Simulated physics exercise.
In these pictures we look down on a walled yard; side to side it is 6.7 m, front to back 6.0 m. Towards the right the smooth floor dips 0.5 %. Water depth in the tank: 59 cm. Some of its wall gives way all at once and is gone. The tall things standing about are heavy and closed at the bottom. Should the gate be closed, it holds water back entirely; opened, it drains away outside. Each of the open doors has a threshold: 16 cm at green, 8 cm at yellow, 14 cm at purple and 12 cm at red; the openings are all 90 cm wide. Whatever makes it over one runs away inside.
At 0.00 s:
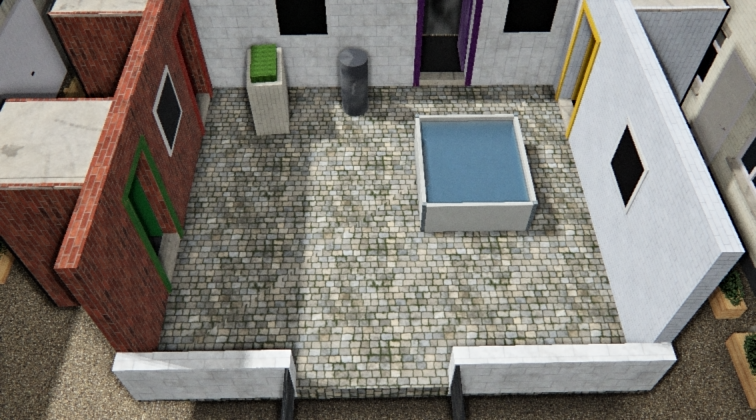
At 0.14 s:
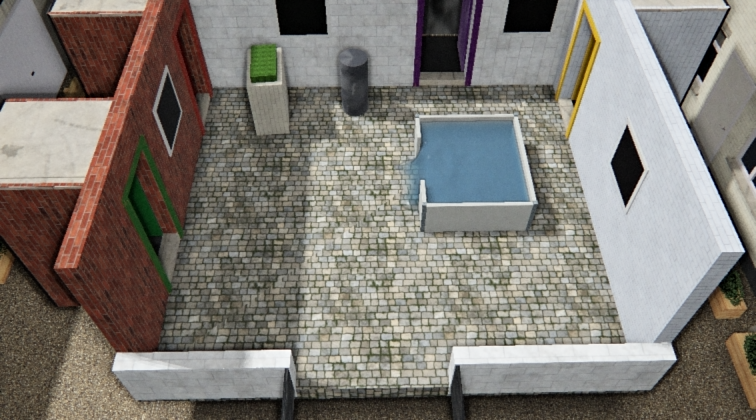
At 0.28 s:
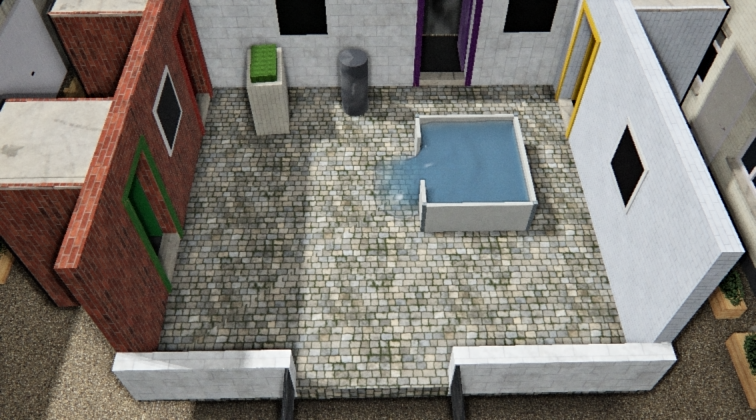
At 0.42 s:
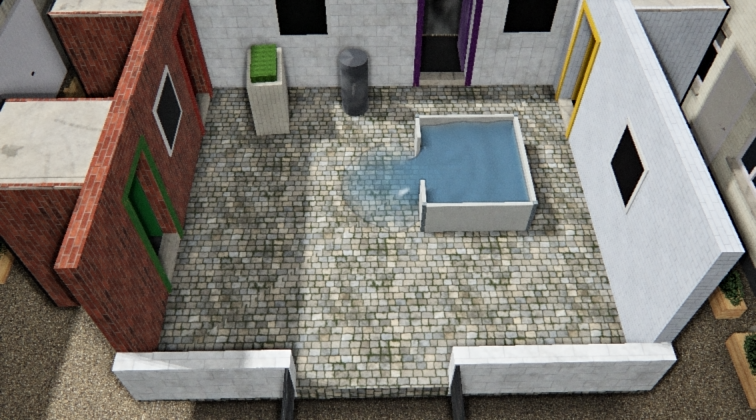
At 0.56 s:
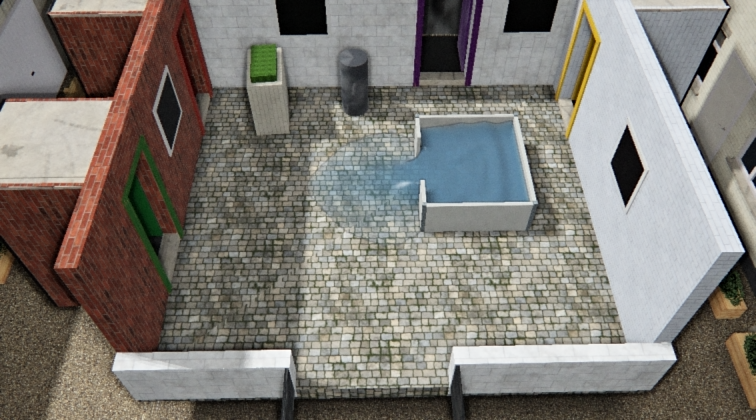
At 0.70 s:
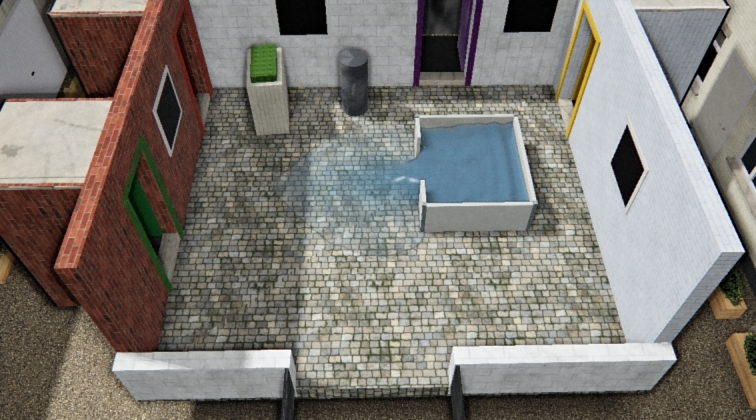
Water sits still in a square, white-walled tank on the right of a cobbled yard enclosed by brick and white walls. Part of the tank's left side vanishes, and water pours through the gap, then fans out leftward across the paving in a widening, thin sheet below the dark grey cylinder.
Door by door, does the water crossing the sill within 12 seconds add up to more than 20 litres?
Result: Green door: Falls short; yellow door: Falls short; purple door: Falls short; red door: Falls short.
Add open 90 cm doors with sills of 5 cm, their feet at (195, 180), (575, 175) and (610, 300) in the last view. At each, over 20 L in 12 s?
Taking them in order, the first gets enough, the second too little and the third too little.
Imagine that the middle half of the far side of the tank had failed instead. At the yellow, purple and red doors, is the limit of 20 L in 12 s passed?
Then yellow exceeds it, purple exceeds it, red does not exceed it.
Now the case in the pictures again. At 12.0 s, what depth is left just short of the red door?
I'd put it at around 3.5 cm deep.
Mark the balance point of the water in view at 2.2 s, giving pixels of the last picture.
Near (379, 186).
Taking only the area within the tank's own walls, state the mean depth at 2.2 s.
31 cm.
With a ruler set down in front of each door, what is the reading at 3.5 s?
Depths in cm: Green 11, yellow 0, purple 0, red 10.
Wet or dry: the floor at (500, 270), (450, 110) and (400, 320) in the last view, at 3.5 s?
Listed in sequence, the spots are bone dry, bone dry and bone dry.
After 1.4 s water covers 30 % of the floor and is deepest (32 cm) near (413, 183); green door not reached, yellow door not reached, purple door not reached, red door not reached.
After 2.2 s water covers 40 % of the floor and is deepest (24 cm) near (198, 162); green door 16 cm at the sill, 0 L in, yellow door not reached, purple door not reached, red door 7 cm at the sill, 0 L in.
After 3.5 s water covers 45 % of the floor and is deepest (20 cm) near (153, 375); green door 11 cm at the sill, 0 L in, yellow door not reached, purple door not reached, red door 10 cm at the sill, 0 L in.
After 7.0 s water covers 75 % of the floor and is deepest (10 cm) near (163, 328); green door 8 cm at the sill, 0 L in, yellow door 2 cm at the sill, 0 L in, purple door 2 cm at the sill, 0 L in, red door 7 cm at the sill, 3 L in.
After 12.0 s water covers 100 % of the floor and is deepest (8 cm) near (613, 343); green door 5 cm at the sill, 0 L in, yellow door 5 cm at the sill, 0 L in, purple door 2 cm at the sill, 0 L in, red door 4 cm at the sill, 3 L in.
